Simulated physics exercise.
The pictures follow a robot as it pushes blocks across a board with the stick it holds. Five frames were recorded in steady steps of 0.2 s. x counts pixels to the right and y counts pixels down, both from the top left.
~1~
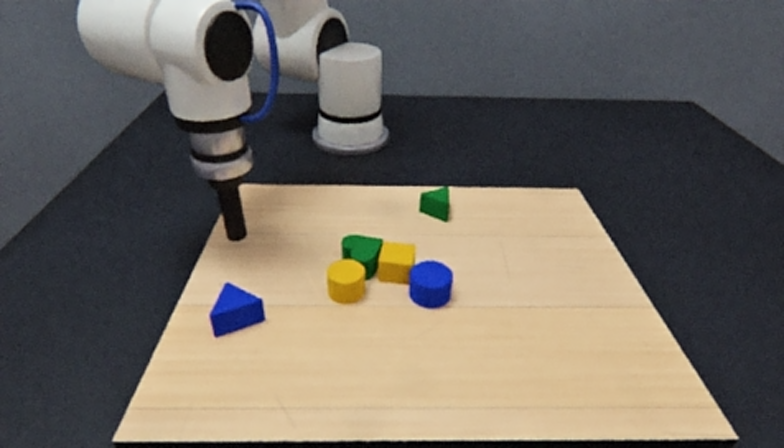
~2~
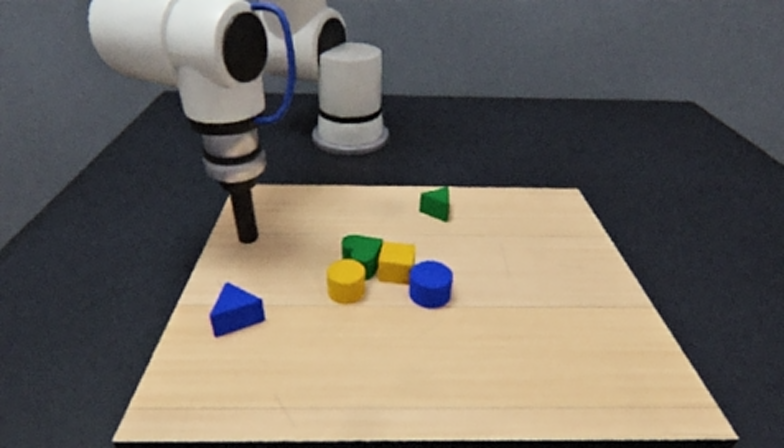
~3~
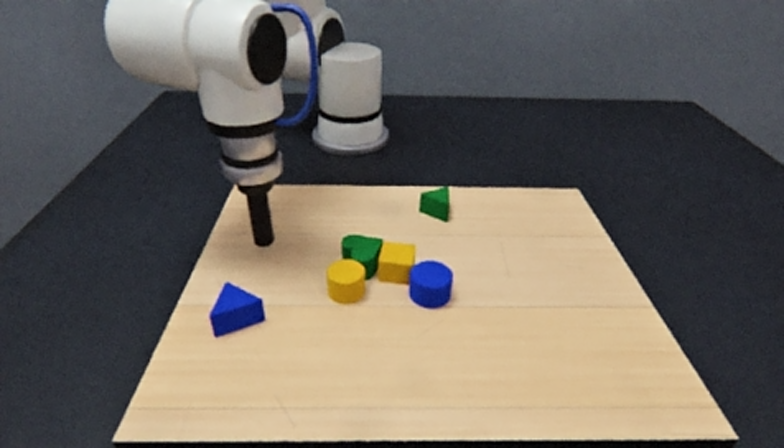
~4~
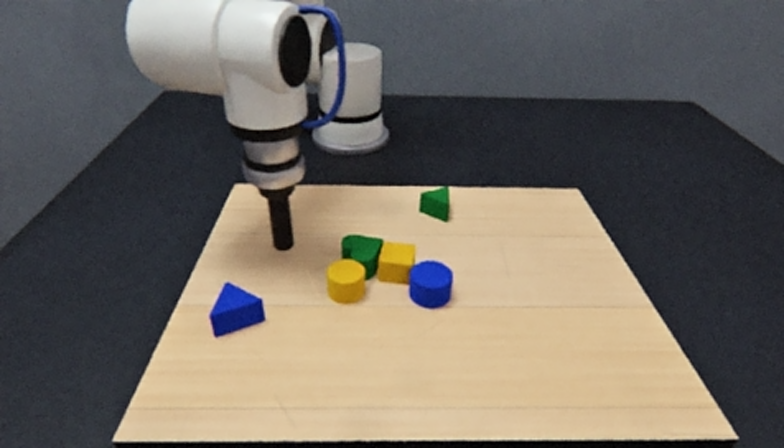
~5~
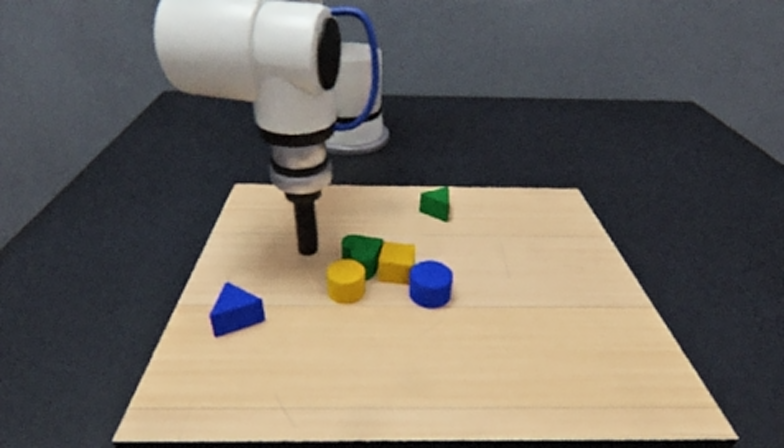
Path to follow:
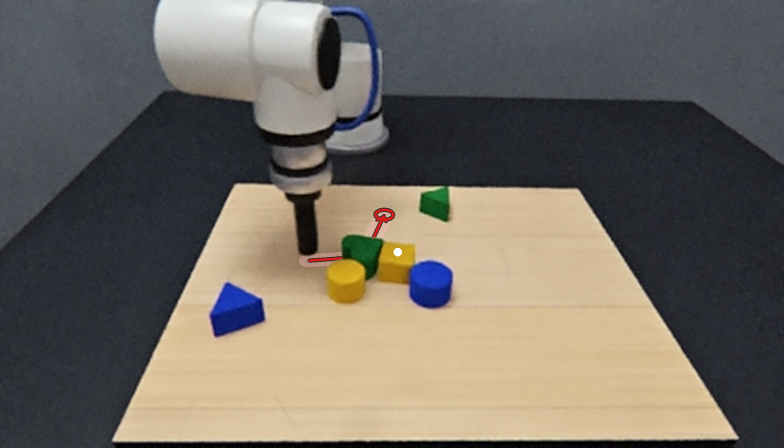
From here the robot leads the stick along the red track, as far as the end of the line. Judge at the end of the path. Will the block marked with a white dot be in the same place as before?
Answer: No.
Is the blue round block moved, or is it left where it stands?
It is carried off its spot.
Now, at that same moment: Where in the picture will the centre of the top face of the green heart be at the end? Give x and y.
The spot you're after is about (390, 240) in the image.
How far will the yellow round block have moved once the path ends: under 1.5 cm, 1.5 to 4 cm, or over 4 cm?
It will move less than 1.5 cm.
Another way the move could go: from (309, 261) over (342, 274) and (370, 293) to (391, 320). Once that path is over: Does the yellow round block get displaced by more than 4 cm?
Final answer: Yes.
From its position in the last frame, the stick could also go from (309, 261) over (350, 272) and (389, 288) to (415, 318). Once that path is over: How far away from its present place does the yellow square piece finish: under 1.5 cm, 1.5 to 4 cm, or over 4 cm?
It will fall in the middle band, 1.5 to 4 cm.
The line goes from (309, 261) by way of (352, 256) and (374, 236) to (384, 215); the dot is on the yellow square piece.
What follows on the original path. One third of the way, stick (352, 246); green heart (380, 245); yellow square piece (410, 255), turned 20° clockwise; blue round block (439, 276).
Two thirds of the way, stick (374, 226); green heart (390, 240), turned 30° clockwise; yellow square piece (414, 257), turned 35° clockwise; blue round block (440, 277).
At the end, stick (385, 205); yellow round block unmoved; green heart (390, 240), turned 30° clockwise; yellow square piece (414, 257), turned 35° clockwise; blue round block (440, 277).
